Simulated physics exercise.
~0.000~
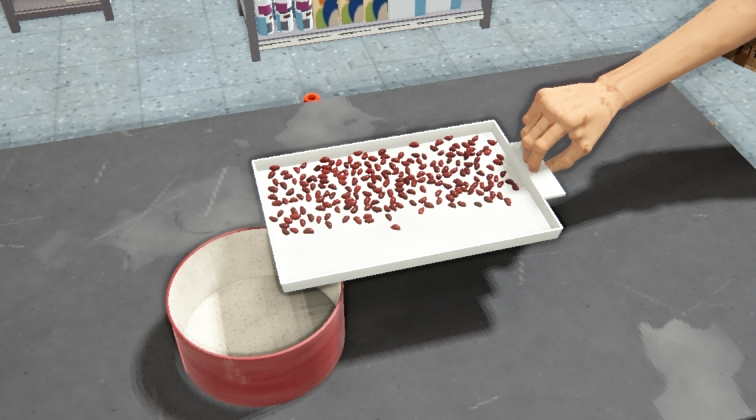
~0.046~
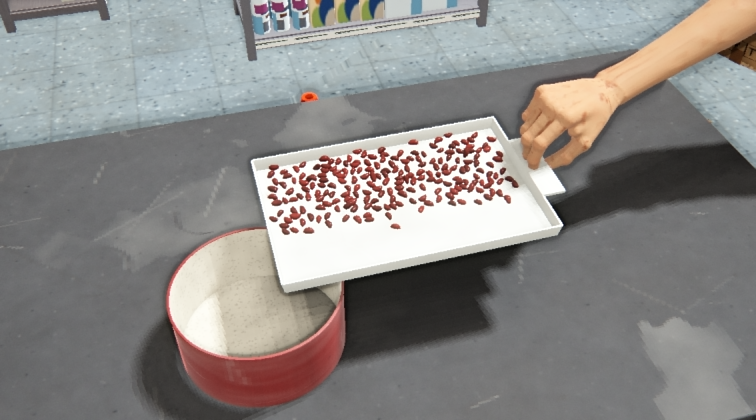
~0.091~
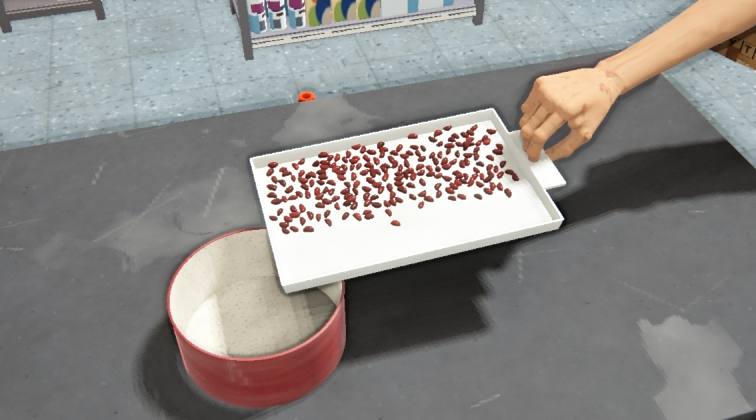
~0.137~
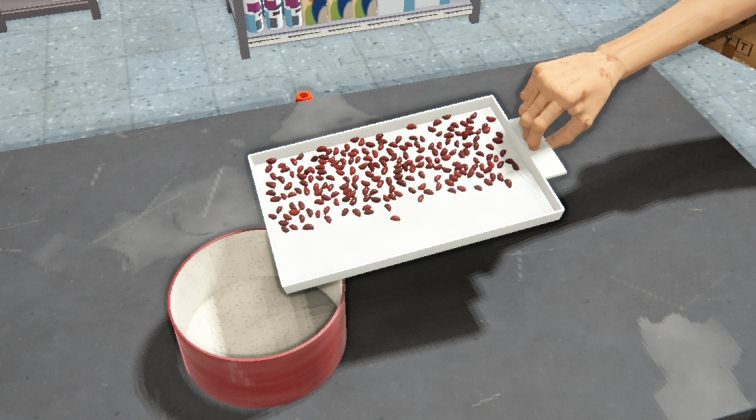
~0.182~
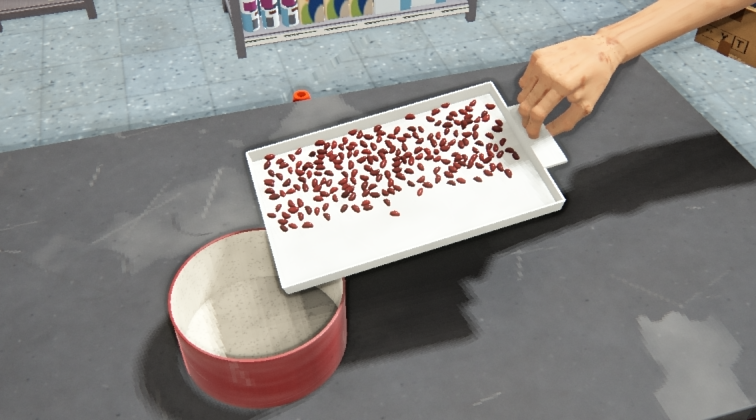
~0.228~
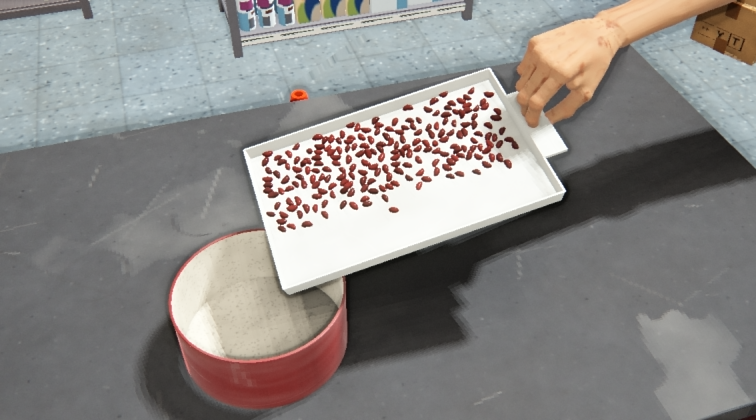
In a room with a pale blue tiled floor and a shelf of colourful goods behind, a dark, scuffed tabletop is seen from above at an angle. A hand reaching from the right grips a white tray scattered with dark red beans, its left front corner over a round red pot with a pale inside. The tray's right side rises slightly, tilting it leftward, while the beans barely shift on it.
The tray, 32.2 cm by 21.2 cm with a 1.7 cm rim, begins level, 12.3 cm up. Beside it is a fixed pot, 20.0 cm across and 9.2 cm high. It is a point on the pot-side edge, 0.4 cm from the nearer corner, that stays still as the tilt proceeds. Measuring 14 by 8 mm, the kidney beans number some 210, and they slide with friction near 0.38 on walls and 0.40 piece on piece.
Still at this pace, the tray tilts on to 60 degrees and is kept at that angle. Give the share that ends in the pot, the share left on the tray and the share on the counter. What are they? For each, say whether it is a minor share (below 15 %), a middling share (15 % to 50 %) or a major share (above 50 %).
At the end, pot: I'd expect the greater amount. Tray: I'd expect a modest amount. Counter: I'd expect little or nothing.
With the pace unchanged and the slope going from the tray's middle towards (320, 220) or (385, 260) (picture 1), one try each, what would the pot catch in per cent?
Approximately 30 percent, then 20 percent.
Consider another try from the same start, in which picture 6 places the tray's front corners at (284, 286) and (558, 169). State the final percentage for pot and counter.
That works out as pot 55 and counter 0.
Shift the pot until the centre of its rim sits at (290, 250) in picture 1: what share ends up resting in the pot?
About 5 per cent.
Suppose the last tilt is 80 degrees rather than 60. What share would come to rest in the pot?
In that case some 95 per cent.
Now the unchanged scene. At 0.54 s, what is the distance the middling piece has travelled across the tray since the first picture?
Displacement on the tray: About 4 cm.
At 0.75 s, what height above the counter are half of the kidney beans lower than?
Roughly 18 centimetres.
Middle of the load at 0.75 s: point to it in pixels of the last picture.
My estimate is roughly (291, 228).
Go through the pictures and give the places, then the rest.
In the first frame, tray tilt 0 degrees, front corners at (284, 281) and (559, 227); middle of the pieces at (386, 184); pot at (255, 287).
In the second frame, tray tilt 1 degrees, front corners at (284, 282) and (559, 224); middle of the pieces at (386, 182).
In the third frame, tray tilt 3 degrees, front corners at (285, 283) and (560, 218); middle of the pieces at (385, 178).
In the fourth frame, tray tilt 6 degrees, front corners at (285, 284) and (561, 209), lowest corner left front; middle of the pieces at (384, 171).
In the fifth frame, tray tilt 9 degrees, front corners at (285, 285) and (561, 199), lowest corner left front; middle of the pieces at (383, 165).
In the sixth frame, tray tilt 13 degrees, front corners at (285, 286) and (561, 190), lowest corner left front; middle of the pieces at (381, 158); pot at (258, 290). Its pace works out near 75 degrees a second.
Then, at 0.54 s, tilt 36 degrees; the tray holds 100 %, the pot 0 %.
After 0.75 s, tilt 52 degrees; the tray holds 100 %, the pot 0 %.
After 1.07 s, tilt 60 degrees; the tray holds 45 %, the pot 50 %.
At rest (2.2 s), pot 55 %, tray 40 %, counter 0 %.
